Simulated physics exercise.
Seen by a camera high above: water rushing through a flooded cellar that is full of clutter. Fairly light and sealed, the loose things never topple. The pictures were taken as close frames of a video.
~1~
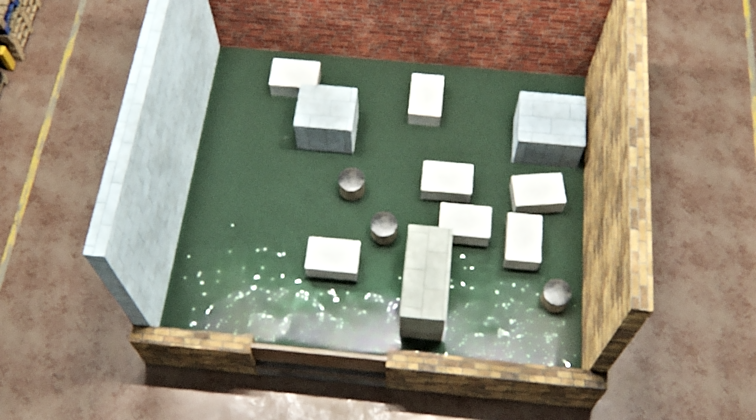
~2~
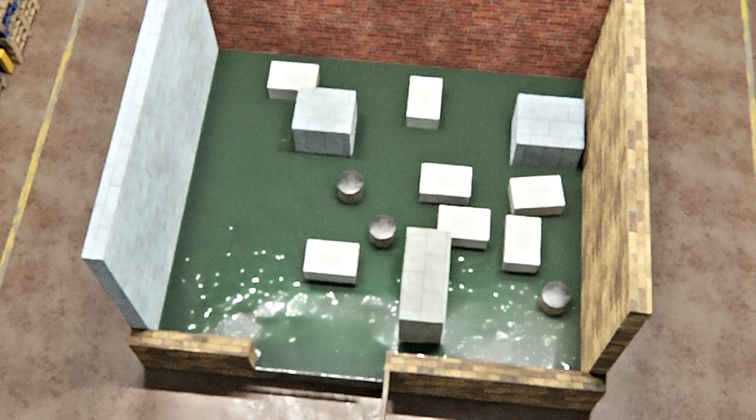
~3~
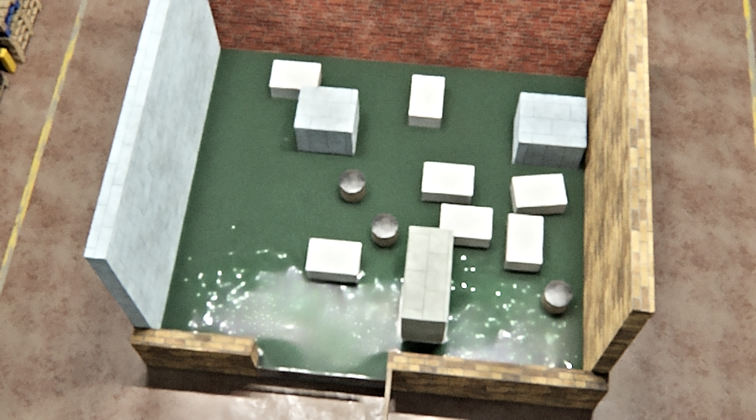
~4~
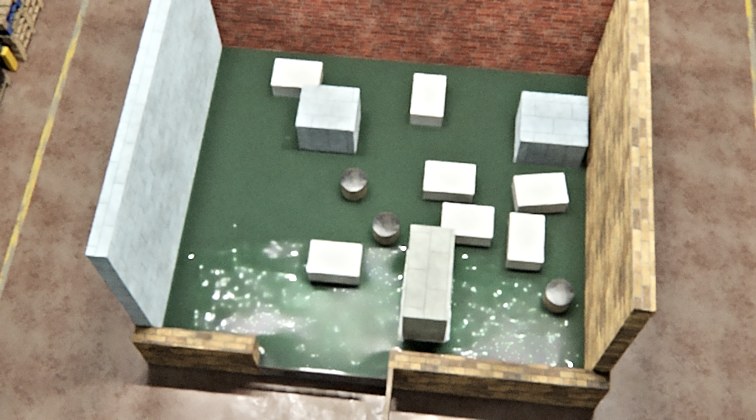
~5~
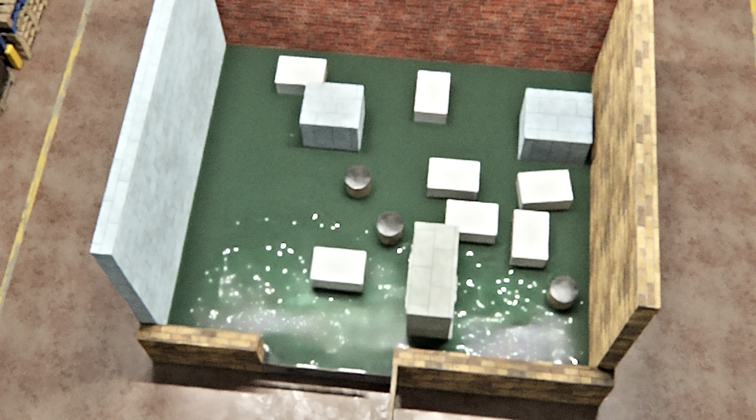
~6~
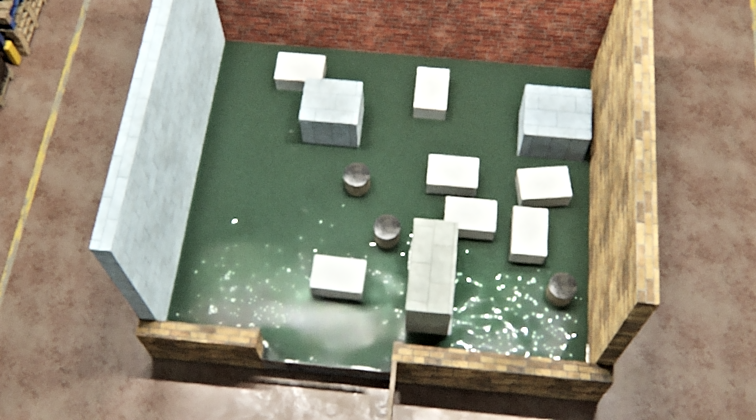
Water churns and glints along the front of a walled enclosure with a gap in its low front wall, the bright ripples shifting and spreading, while the pale blocks and small round objects inside barely move.
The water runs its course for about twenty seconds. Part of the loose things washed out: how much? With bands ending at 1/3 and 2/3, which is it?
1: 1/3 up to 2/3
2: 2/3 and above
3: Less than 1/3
1.
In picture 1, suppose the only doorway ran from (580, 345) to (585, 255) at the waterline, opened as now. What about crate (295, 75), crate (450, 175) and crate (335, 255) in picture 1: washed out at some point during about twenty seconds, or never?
First one never exits, second exits, third never exits.
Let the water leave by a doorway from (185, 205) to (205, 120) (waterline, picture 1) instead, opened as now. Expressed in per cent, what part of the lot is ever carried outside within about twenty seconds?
It works out at some 50 per cent of the things.
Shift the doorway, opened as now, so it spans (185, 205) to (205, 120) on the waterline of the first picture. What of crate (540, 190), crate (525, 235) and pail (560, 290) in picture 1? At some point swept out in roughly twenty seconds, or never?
Retained, retained and retained.
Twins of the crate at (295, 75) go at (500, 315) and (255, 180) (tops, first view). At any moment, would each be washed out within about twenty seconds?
Taking them in the order asked, the first is not removed while the second is removed.
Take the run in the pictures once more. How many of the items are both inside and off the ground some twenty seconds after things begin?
That number is 5.
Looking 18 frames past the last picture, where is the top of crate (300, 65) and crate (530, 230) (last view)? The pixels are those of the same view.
(268, 100) and (501, 236), give or take.
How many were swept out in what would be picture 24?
That makes 3.
A moment on, 1 of 10 are out; 9 afloat.
Next, 3 of 10 are out; 7 afloat.
Later, 4 of 10 are out; 6 afloat.
In the end, 5 of 10 are out; 5 afloat.
